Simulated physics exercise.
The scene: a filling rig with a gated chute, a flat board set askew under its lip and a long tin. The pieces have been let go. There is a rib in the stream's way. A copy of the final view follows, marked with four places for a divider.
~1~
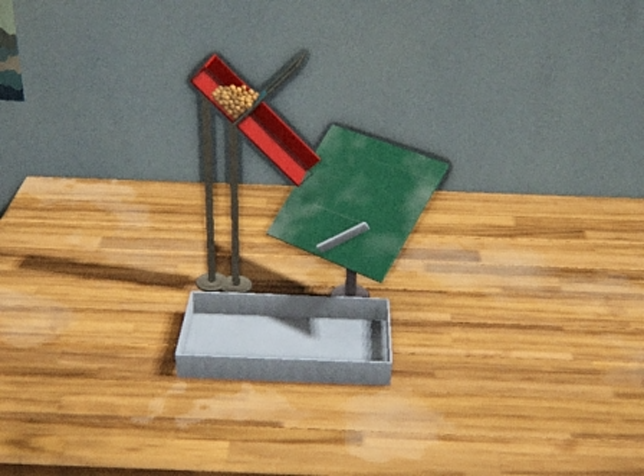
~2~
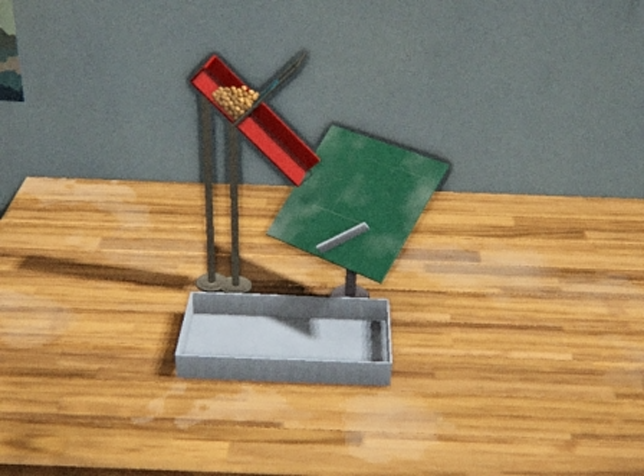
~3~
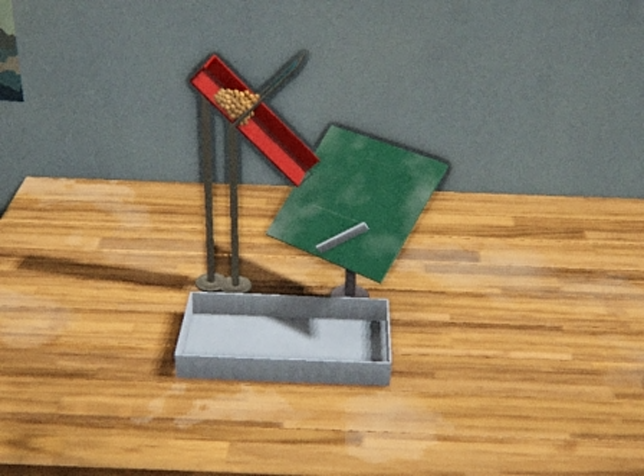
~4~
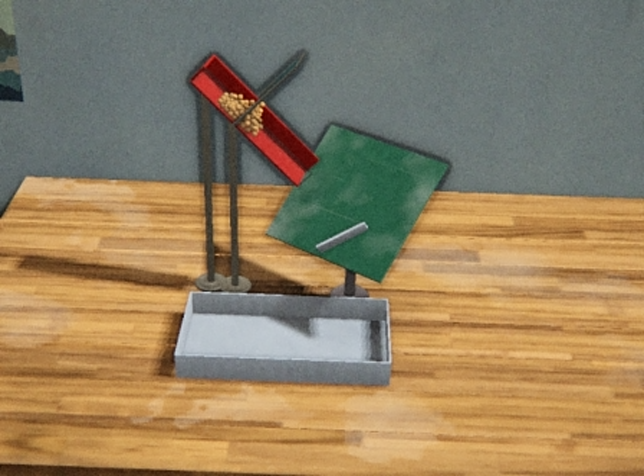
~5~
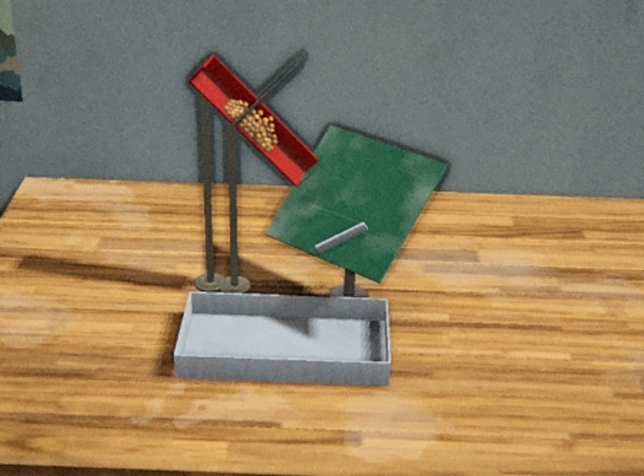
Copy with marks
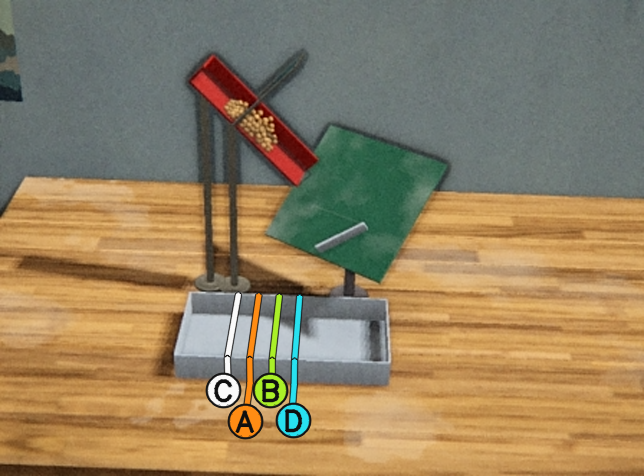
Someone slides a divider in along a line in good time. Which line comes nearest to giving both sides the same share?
It is B.
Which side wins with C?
Right.
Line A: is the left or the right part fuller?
More lands on the right.
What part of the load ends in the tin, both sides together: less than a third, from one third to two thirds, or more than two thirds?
It is more than two thirds.
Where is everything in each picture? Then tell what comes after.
In the first frame, load behind the gate at (239, 99), round wooden beads; lip of the chute at (302, 180), sloping fairly steeply.
In the second frame, middle of the board at (355, 200), tilted fairly steeply; middle of its low edge at (321, 257); of its high edge at (388, 144).
In the third frame, front corners of the tin at (176, 355) and (391, 363), empty; front of the load at (245, 123).
In the fourth frame, middle of the load at (246, 112); its front at (260, 127), about a quarter of the way to the lip; rib from (364, 223) to (316, 247).
In the fifth frame, middle of the load at (252, 119); its front at (274, 142), about half of the way to the lip.
On the marked copy, line A crosses the front rim at (249, 358); line B crosses the front rim at (272, 358); line C crosses the front rim at (227, 357); line D crosses the front rim at (294, 359).
Choosing A, of what is caught, a small part on the left of the divider, most on the right.
Choosing B, of what is caught, about two thirds on the left of the divider, about a third on the right.
Choosing C, of what is caught, a small part on the left of the divider, nearly all on the right.
Choosing D, of what is caught, nearly all on the left of the divider, a small part on the right.
